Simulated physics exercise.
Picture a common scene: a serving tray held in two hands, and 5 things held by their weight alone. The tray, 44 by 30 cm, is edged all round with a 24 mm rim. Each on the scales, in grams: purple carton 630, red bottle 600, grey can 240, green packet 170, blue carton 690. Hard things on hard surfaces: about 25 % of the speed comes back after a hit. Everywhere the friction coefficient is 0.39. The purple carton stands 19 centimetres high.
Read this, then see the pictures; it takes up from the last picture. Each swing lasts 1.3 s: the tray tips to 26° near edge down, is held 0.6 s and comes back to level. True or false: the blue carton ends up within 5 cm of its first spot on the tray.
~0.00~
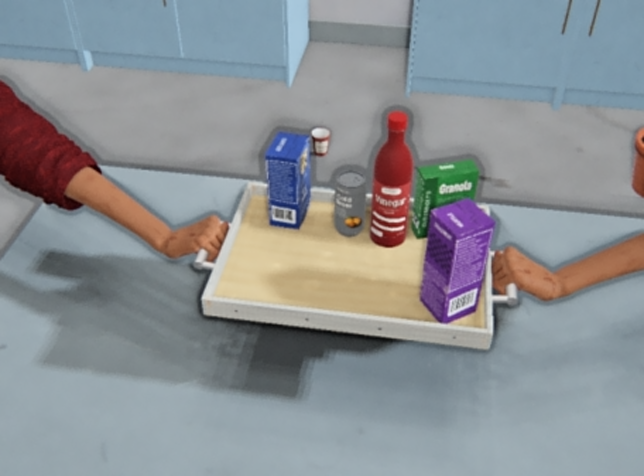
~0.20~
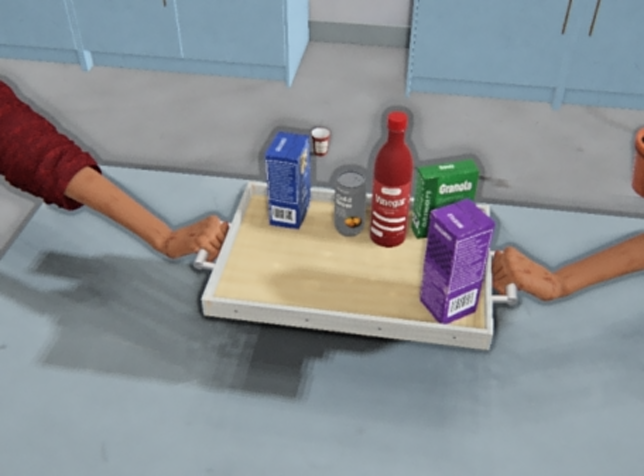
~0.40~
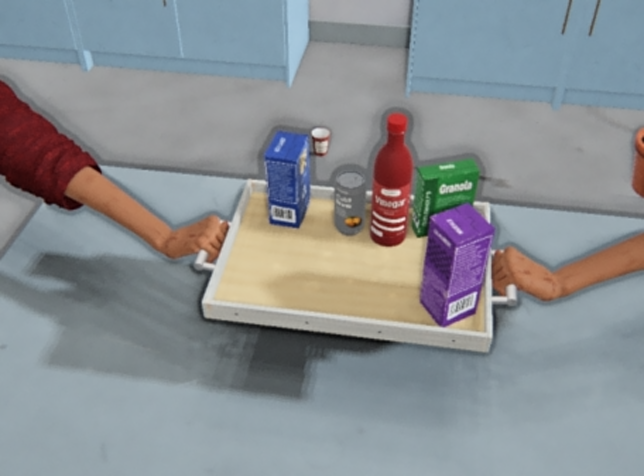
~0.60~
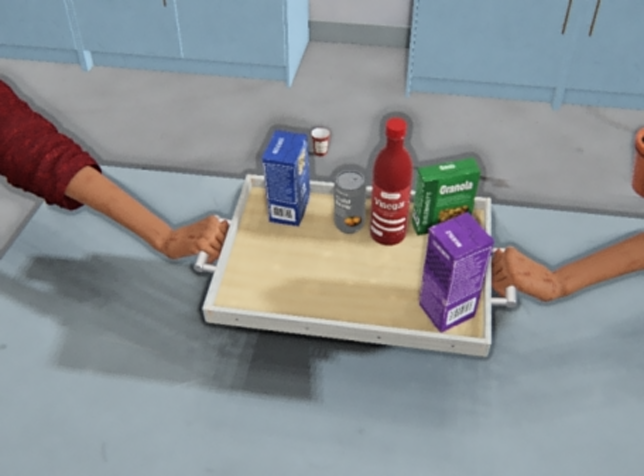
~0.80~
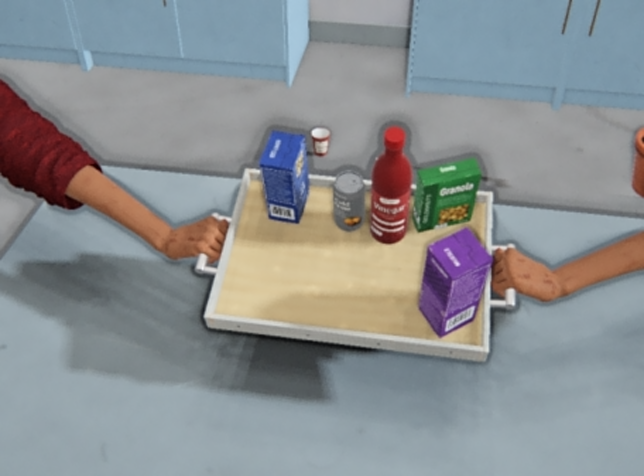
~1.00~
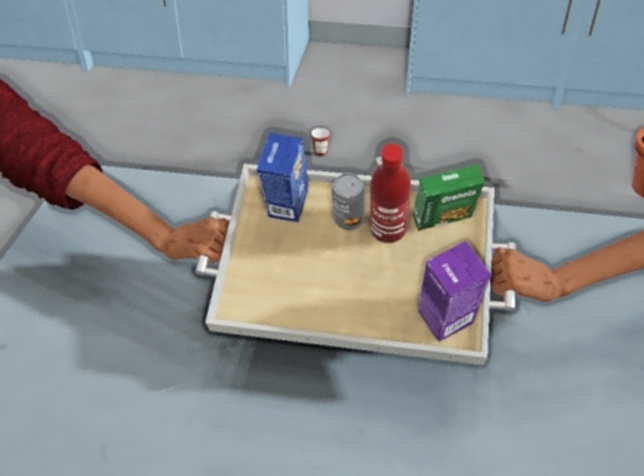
False.
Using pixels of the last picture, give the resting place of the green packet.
It ends up near (442, 293).
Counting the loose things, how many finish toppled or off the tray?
Altogether, 5.
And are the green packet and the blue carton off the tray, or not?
The green packet is kept in bounds, the blue carton is not kept in bounds.
After 1.60 s, tray tilted 26°, near edge down; purple carton and red bottle now off the tray; blue carton moved 12 cm near (272, 246); green packet on its side.
After 2.20 s, tray tilted 25°, near edge down; grey can and blue carton now off the tray; green packet on its side.
In the end (3.8 s), off the tray, purple carton, red bottle, grey can and blue carton; toppled on the tray, green packet. At the end, from the last picture's camera, blue carton near (169, 423).
